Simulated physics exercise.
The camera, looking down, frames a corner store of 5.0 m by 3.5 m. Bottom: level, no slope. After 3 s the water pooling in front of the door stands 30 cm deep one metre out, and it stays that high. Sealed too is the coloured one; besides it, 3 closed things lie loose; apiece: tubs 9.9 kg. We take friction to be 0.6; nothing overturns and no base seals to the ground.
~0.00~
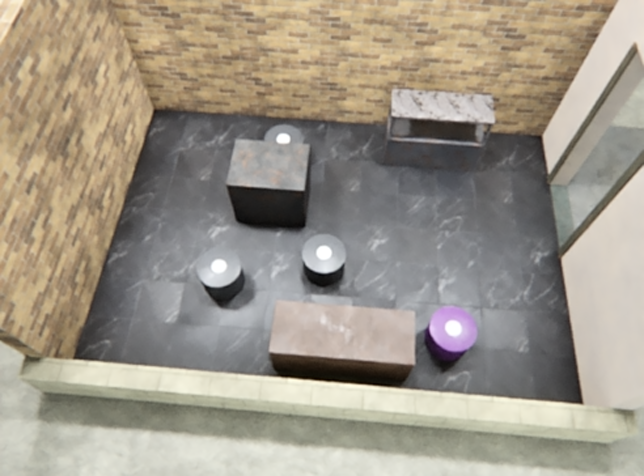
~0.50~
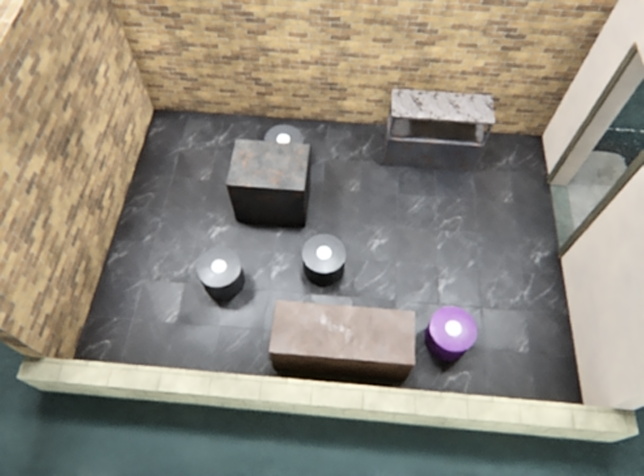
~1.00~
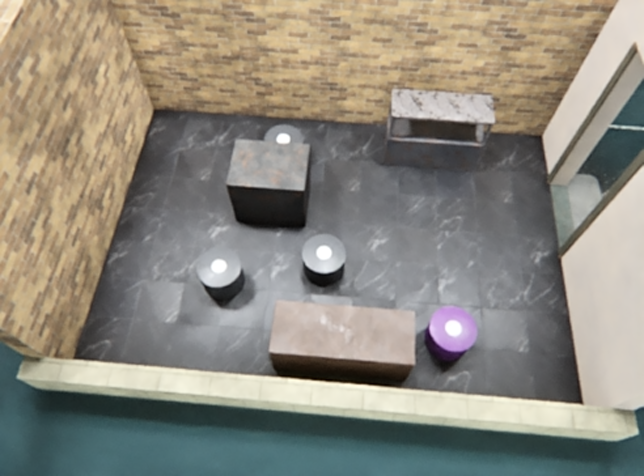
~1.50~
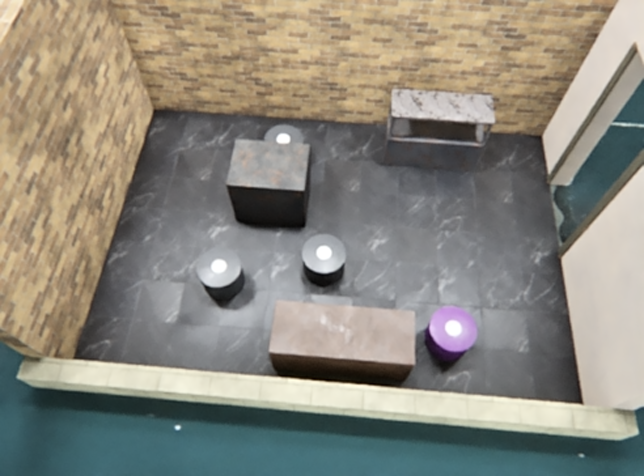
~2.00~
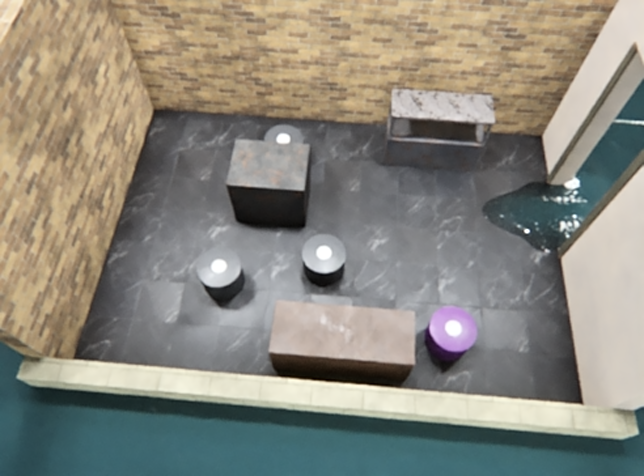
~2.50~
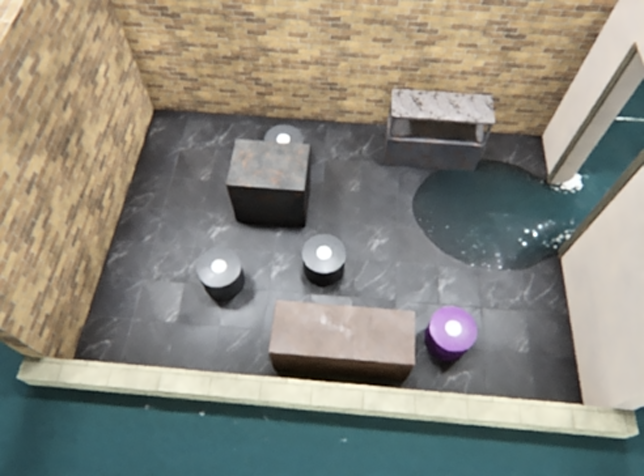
A small store room with brick walls and a dark marbled floor is seen from a fixed view, looking steeply down. A purple tub stands at lower right beside a long brown counter, with dark round tubs left of centre, a dark block behind them and a grey marble-topped stand at the back. Teal water spreads over the ground outside, then enters through the right-hand doorway and widens across the floor, while the furnishings stay still.
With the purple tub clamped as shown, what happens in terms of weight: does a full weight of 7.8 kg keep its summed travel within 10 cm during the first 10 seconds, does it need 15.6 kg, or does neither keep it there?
Watching this, only the bigger ballast does the job.
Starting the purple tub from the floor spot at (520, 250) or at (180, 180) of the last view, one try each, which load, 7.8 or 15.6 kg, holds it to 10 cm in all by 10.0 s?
Both masses fail; both masses fail.
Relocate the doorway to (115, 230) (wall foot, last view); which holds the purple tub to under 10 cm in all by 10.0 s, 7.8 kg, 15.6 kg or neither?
If so, both fall short.
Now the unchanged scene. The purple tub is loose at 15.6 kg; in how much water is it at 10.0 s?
Depth: Approx. 6 cm.
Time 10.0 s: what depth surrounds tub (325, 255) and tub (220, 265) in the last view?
I'd estimate 18 cm for the first and 17 cm for the second.
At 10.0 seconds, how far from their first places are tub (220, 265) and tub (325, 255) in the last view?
Net displacement, in order: 80 cm; 250 cm.
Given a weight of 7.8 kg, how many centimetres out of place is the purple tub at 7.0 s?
Around 5 centimetres out of place.
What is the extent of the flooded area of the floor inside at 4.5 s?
Somewhere around 10.0 m2, roughly.
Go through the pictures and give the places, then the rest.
The purple tub at (453, 328), on the bottom; water covers 0.0 m2; 0 of 4 have shifted, in the first picture.
The purple tub at (453, 328), on the bottom; water covers 0.0 m2; 0 of 4 have shifted, in the second picture.
The purple tub at (453, 328), on the bottom; water covers 0.0 m2; 0 of 4 have shifted, in the third picture.
The purple tub at (453, 328), on the bottom; 0.0 m2 under water; 0 of 4 have shifted, in the fourth picture.
The purple tub at (453, 328) rests on the ground; water covers 0.5 m2; 0 of 4 have shifted, in the fifth picture.
The purple tub at (453, 328) rests on the ground; water covers 1.8 m2; 0 of 4 have shifted, in the sixth picture.
After 3.5 s the purple tub would be 0 cm from its start with 7.8 kg and 0 cm from its start with 15.6 kg; 1 cm of water round it then.
After 4.5 s the purple tub would be 0 cm from its start with 7.8 kg and 0 cm from its start with 15.6 kg; 3 cm of water round it then.
After 7.0 s the purple tub would be 4 cm from its start with 7.8 kg and 0 cm from its start with 15.6 kg; 4 cm of water round it then.
After 10.0 s the purple tub would be 71 cm from its start with 7.8 kg and 0 cm from its start with 15.6 kg; 6 cm of water round it then.
